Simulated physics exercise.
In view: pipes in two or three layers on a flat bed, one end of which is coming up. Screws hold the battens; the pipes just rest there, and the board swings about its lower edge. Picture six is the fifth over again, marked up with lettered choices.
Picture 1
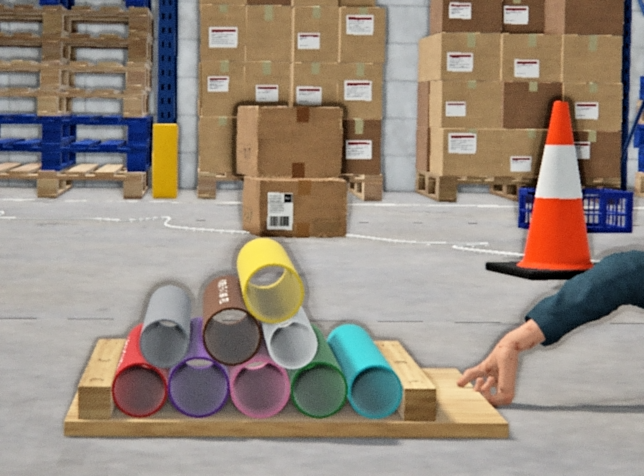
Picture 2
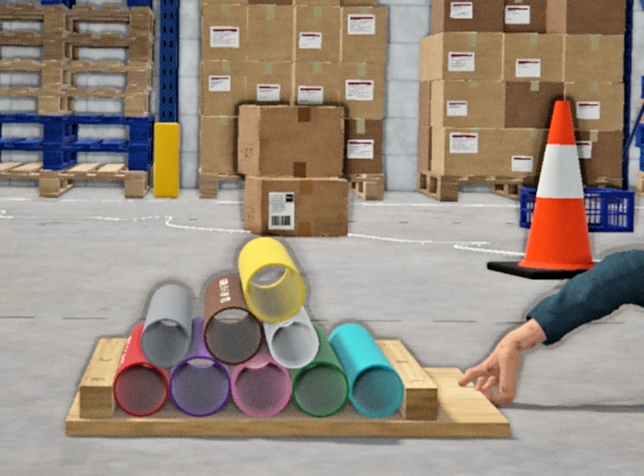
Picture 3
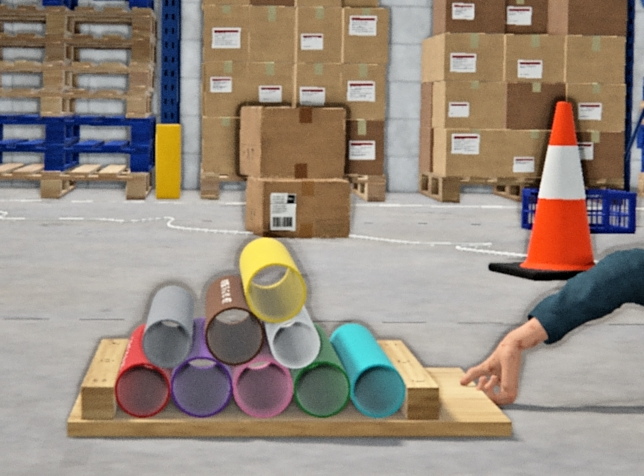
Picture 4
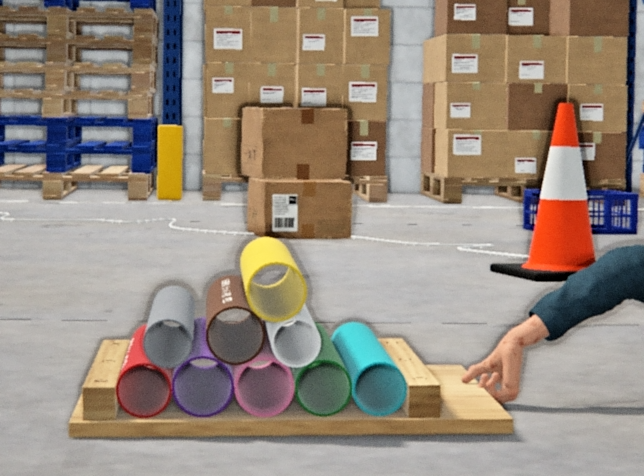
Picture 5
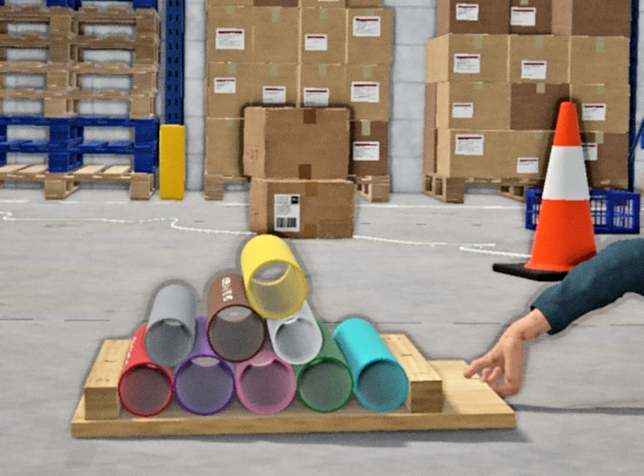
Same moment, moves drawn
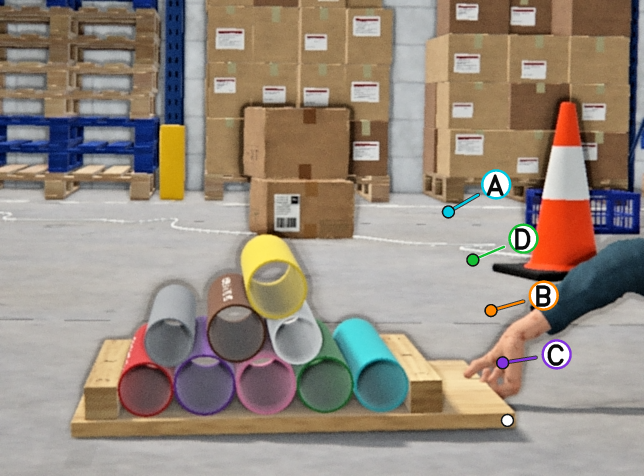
The clip shows colourful pipes stacked between wooden battens on a flat board in a warehouse, with a hand at its right end. The board's right end rises very slightly, and the pipes stay stacked with barely any movement.
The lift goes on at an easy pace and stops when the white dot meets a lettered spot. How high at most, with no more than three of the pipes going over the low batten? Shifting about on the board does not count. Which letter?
Up to A.
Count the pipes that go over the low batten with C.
It comes to none.
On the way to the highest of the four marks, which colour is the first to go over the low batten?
It is the grey one.
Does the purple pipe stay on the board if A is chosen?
The purple pipe: Yes.
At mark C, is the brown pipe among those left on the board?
Yes, with C.
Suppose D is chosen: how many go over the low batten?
The count is none.
On the marked copy, A at (449, 212); B at (491, 311); C at (502, 363); D at (473, 260); the white dot at (508, 421).
With A. Early on, board at 19°.
Further on, board at 31°.
At the end, board at 31°, three over the low batten (brown, grey, yellow).
As for the rest, B none over the low batten; C none over the low batten; D none over the low batten.
